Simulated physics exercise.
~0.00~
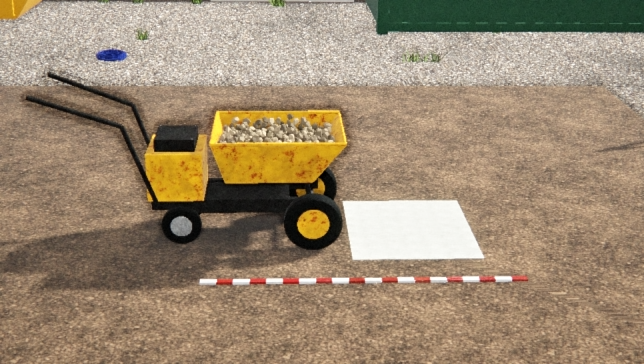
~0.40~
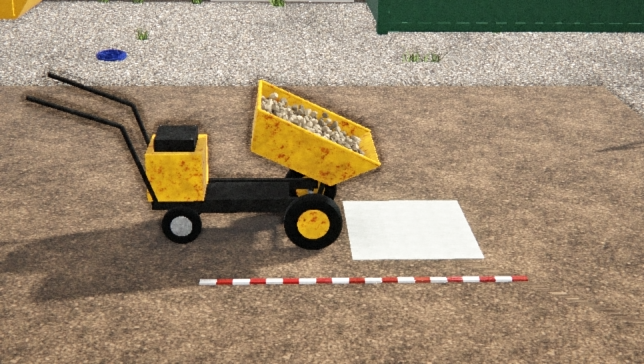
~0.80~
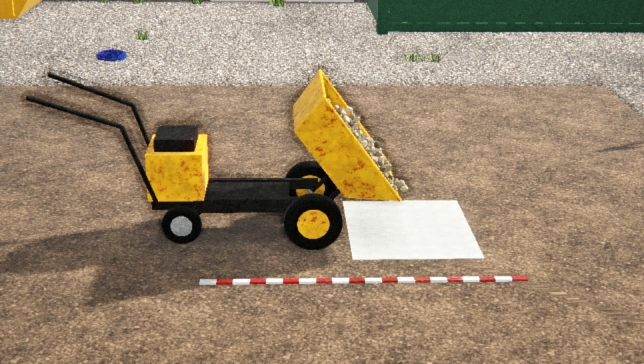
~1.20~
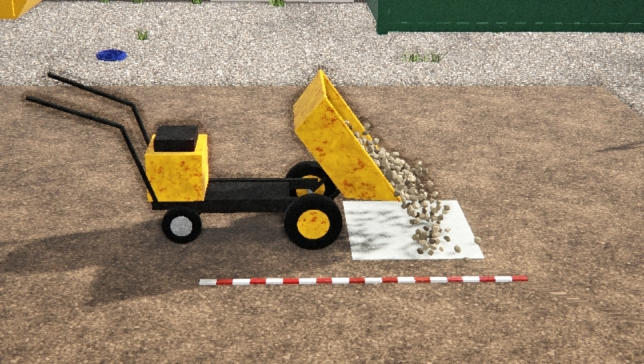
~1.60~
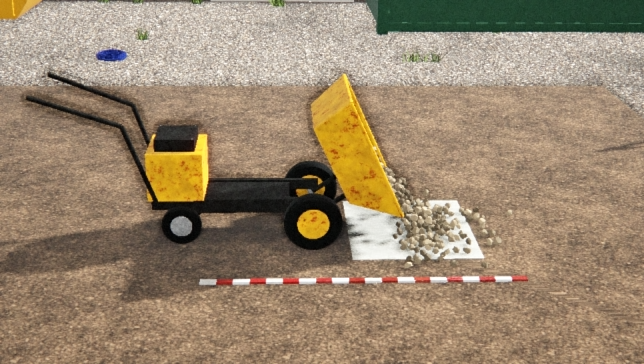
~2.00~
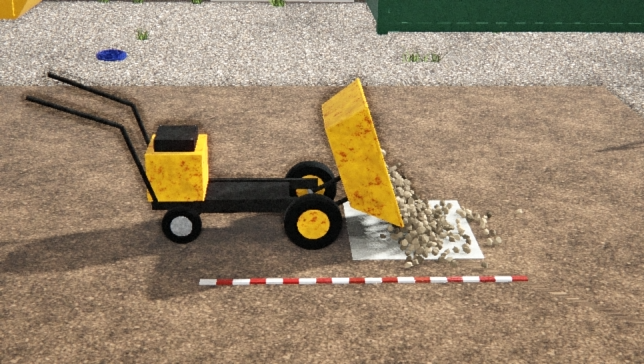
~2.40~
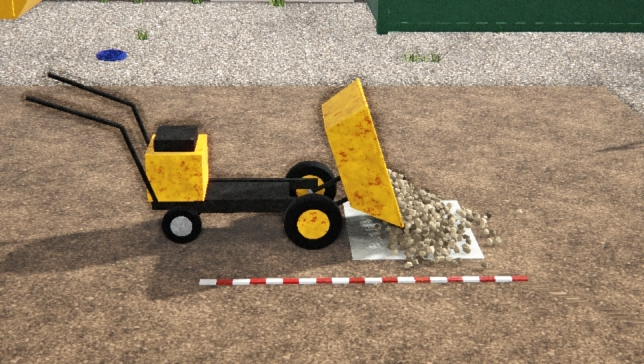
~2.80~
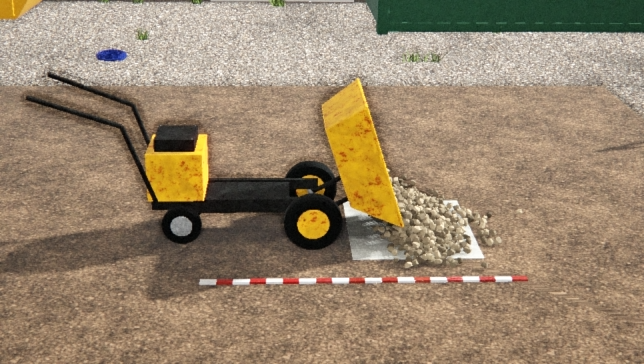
Yellow motor barrow tipping its skip steeply to the right in two stages, spilling crushed rock into a heap across a white sheet.
